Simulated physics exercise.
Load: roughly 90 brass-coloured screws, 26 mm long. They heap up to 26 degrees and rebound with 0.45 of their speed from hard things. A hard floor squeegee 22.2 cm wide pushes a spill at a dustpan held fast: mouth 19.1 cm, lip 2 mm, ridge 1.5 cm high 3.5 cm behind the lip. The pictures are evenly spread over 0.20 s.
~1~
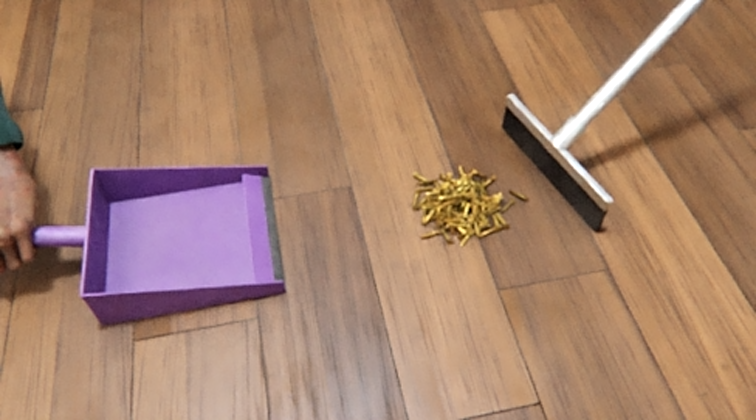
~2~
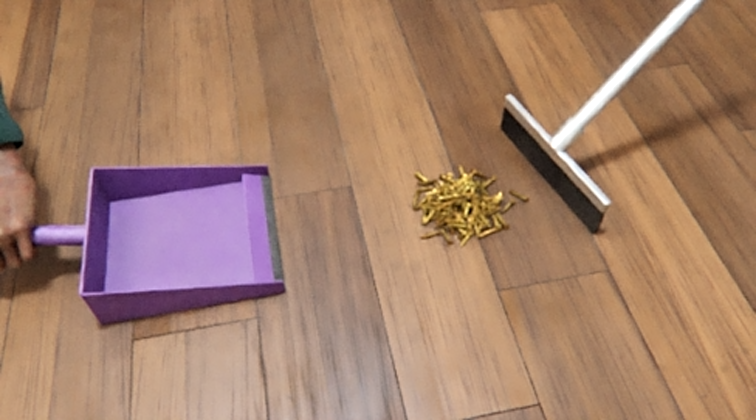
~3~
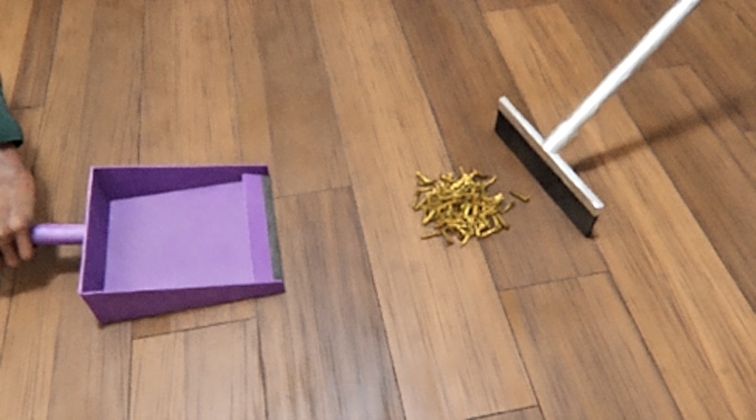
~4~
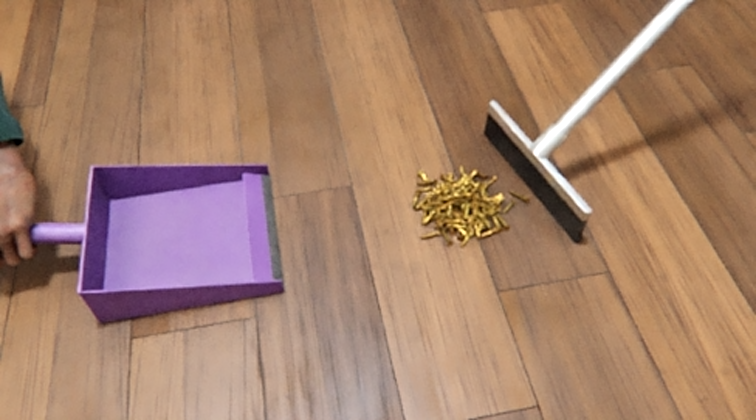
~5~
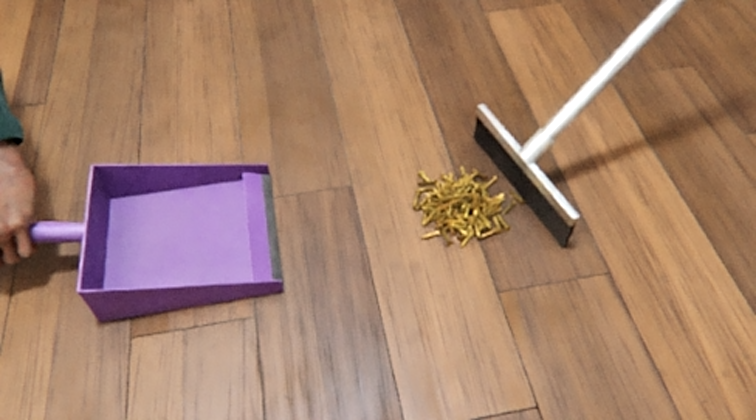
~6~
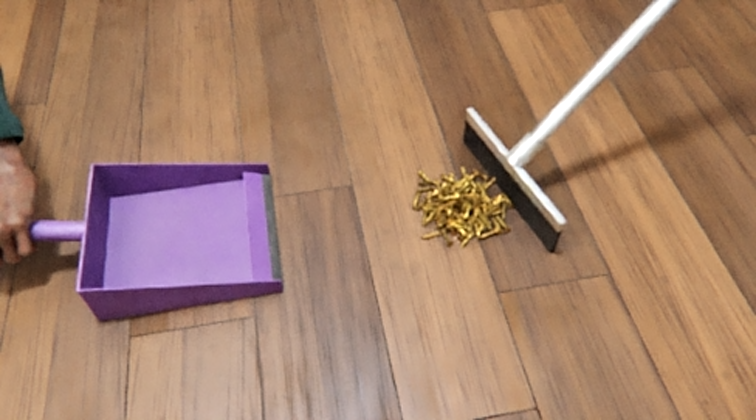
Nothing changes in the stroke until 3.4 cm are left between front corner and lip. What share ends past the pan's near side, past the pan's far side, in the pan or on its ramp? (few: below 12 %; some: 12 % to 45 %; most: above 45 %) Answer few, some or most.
Near side: Some, far side: Few, pan: Few.
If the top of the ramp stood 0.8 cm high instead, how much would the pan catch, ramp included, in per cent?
In that case some 0 per cent.
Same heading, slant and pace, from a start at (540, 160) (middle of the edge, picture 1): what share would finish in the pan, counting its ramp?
About 0 per cent.
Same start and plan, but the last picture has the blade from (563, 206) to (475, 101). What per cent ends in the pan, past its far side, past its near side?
Pan 0, far 0, near 0.
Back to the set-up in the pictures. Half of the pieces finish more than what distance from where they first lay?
Roughly 22 cm.
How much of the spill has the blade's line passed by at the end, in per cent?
About 0 per cent.
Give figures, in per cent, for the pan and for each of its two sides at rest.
Near side 20, far side 0, pan 0.
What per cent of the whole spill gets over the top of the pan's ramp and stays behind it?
Roughly 0 per cent.
Then, 0.28 s after the last picture, middle of the blade 19 cm from the lip; 0 % over the lip, far side 0 %, near side 5 %.
Then, 0.46 s after the last picture, middle of the blade 11 cm from the lip; 0 % over the lip, far side 0 %, near side 15 %.
Then, 0.76 s after the last picture, middle of the blade 6 cm from the lip; 0 % over the lip, far side 0 %, near side 20 %.
In the end, near side 20 %, far side 0 %, pan 0 %, in front of the lip or behind the blade 80 %.
